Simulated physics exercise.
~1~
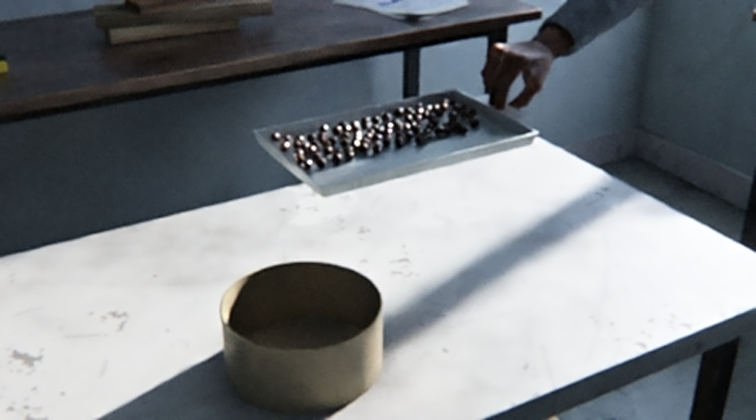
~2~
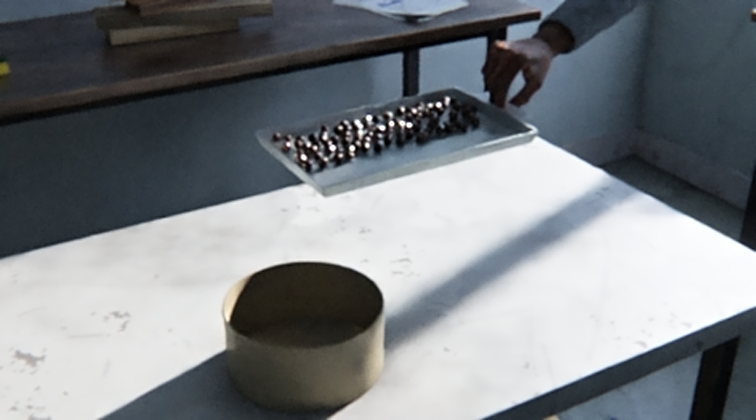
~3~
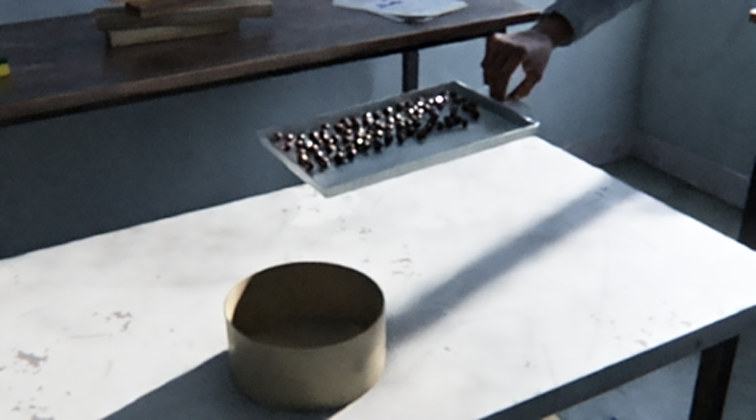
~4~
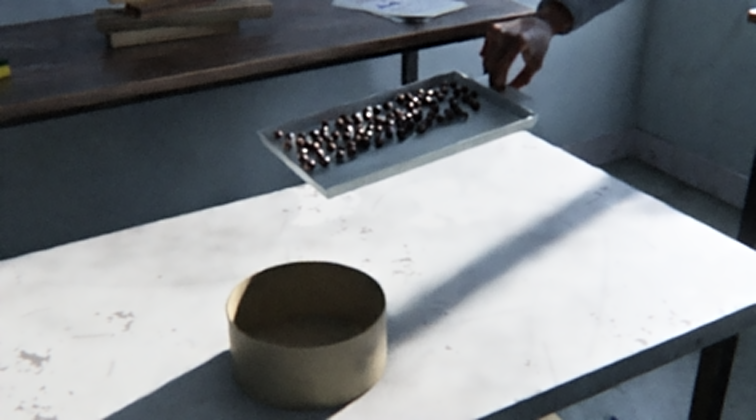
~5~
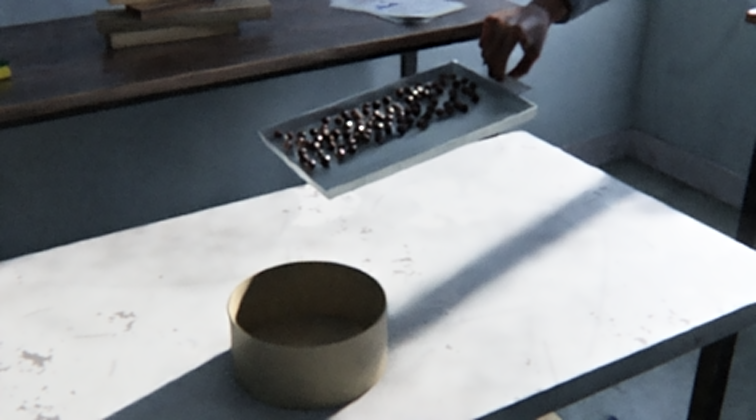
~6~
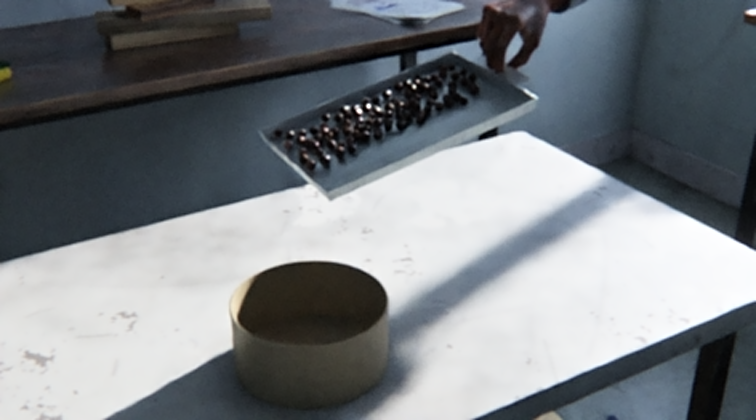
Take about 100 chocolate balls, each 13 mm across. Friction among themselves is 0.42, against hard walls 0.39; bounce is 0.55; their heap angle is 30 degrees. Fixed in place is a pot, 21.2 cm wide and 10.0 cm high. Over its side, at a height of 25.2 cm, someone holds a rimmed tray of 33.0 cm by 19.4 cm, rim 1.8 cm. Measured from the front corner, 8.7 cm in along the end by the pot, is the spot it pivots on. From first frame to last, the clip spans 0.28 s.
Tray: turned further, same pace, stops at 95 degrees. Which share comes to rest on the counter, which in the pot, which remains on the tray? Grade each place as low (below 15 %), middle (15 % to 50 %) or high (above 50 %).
Counter - low; pot - high; tray - low.
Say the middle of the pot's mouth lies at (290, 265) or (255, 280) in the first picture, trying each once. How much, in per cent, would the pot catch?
Around 60 per cent, then around 75 per cent.
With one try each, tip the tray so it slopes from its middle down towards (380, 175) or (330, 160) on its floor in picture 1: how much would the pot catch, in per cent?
Approximately 100 percent, then 40 percent.
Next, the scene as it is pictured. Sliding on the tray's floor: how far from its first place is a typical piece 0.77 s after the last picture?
Roughly 14 cm.
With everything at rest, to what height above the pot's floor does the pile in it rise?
My guess is around 2.5 centimetres.
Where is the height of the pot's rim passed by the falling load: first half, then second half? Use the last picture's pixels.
(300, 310) first, (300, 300) later, roughly.
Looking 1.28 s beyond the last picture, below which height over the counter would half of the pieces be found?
I'd say near 28 cm.
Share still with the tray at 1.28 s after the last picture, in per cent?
Close to 95 in a hundred parts of the load.
Then, 0.77 s after the last picture, tilt 50 degrees; the tray holds 95 %, the pot 0 %.
Then, 1.28 s after the last picture, tilt 76 degrees; the tray holds 95 %, the pot 5 %.
Then, 1.85 s after the last picture, tilt 95 degrees; the tray holds 0 %, the pot 95 %.
In the end, counter 0 %, pot 100 %, tray 0 %.
